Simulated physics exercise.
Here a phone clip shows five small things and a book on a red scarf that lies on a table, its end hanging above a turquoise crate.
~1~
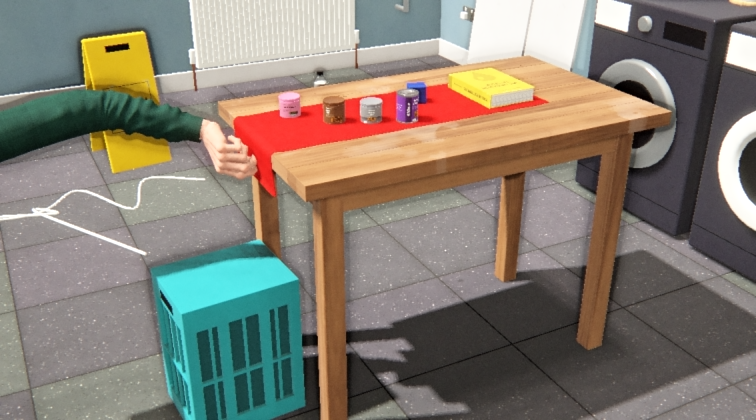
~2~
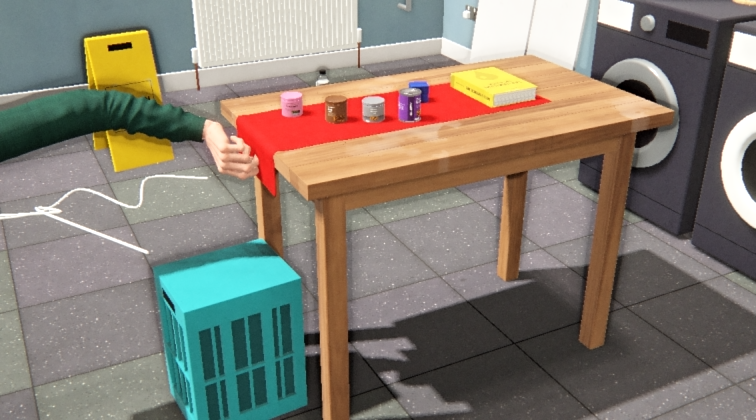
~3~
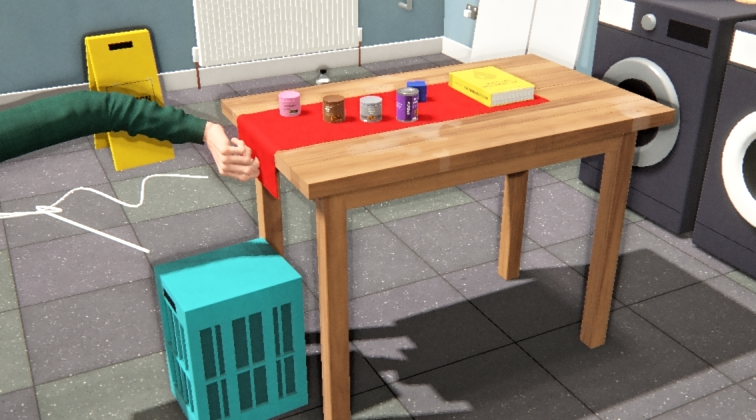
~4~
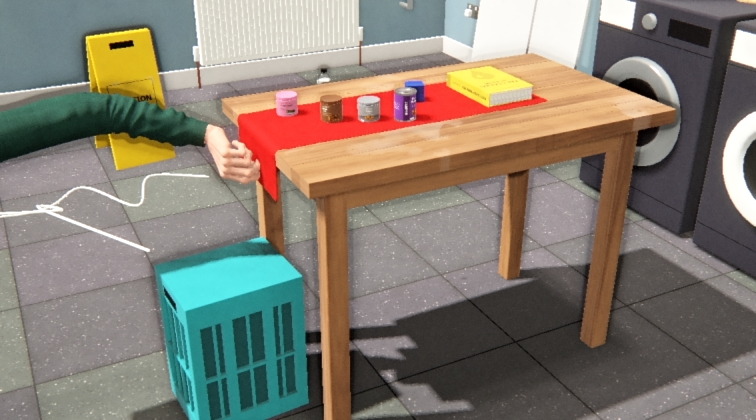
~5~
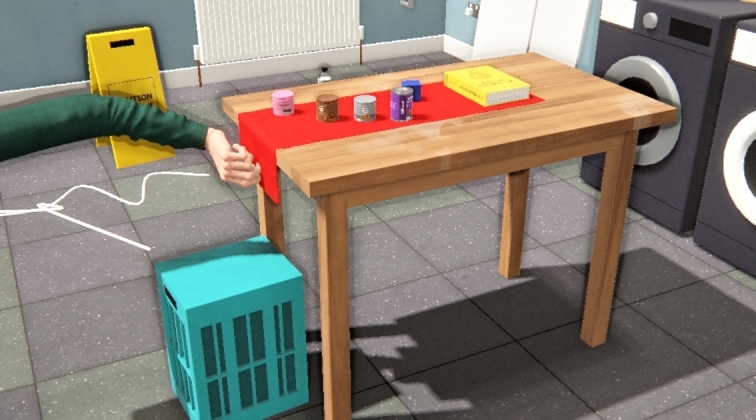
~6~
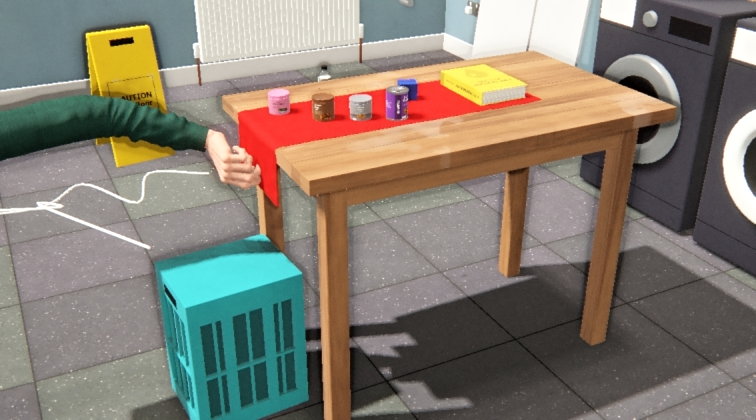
Red scarf carrying five small items and a yellow book sliding slightly left on a wooden table as a hand pulls it.
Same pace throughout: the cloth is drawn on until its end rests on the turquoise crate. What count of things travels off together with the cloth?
What comes down is a pair.
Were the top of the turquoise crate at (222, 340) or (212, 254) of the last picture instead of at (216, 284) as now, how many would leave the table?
First case 4, second 1.
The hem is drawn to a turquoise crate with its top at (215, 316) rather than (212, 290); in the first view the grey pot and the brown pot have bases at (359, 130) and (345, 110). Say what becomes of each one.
The grey pot drops off; the brown pot is carried off.
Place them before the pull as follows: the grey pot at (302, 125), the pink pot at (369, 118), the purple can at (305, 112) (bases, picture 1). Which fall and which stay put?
Here's what happens: The grey pot leaves its perch, the pink pot remains aboard, the purple can leaves its perch.
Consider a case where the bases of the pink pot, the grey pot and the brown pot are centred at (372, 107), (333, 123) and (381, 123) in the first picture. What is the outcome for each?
As for the pink pot, it stays aboard; the grey pot goes off; the brown pot stays aboard.
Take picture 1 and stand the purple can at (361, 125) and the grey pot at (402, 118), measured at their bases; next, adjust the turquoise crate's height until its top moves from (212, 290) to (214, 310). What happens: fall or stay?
The purple can does not stay aboard, and the grey pot stays aboard.
Soon after, hem near (260, 208); all still up.
Then, hem near (261, 241); pink pot gone.
Further on, hem on the crate; pink pot and brown pot gone.
At rest, hem on the crate; pink pot and brown pot gone. The count of fallen things is two.
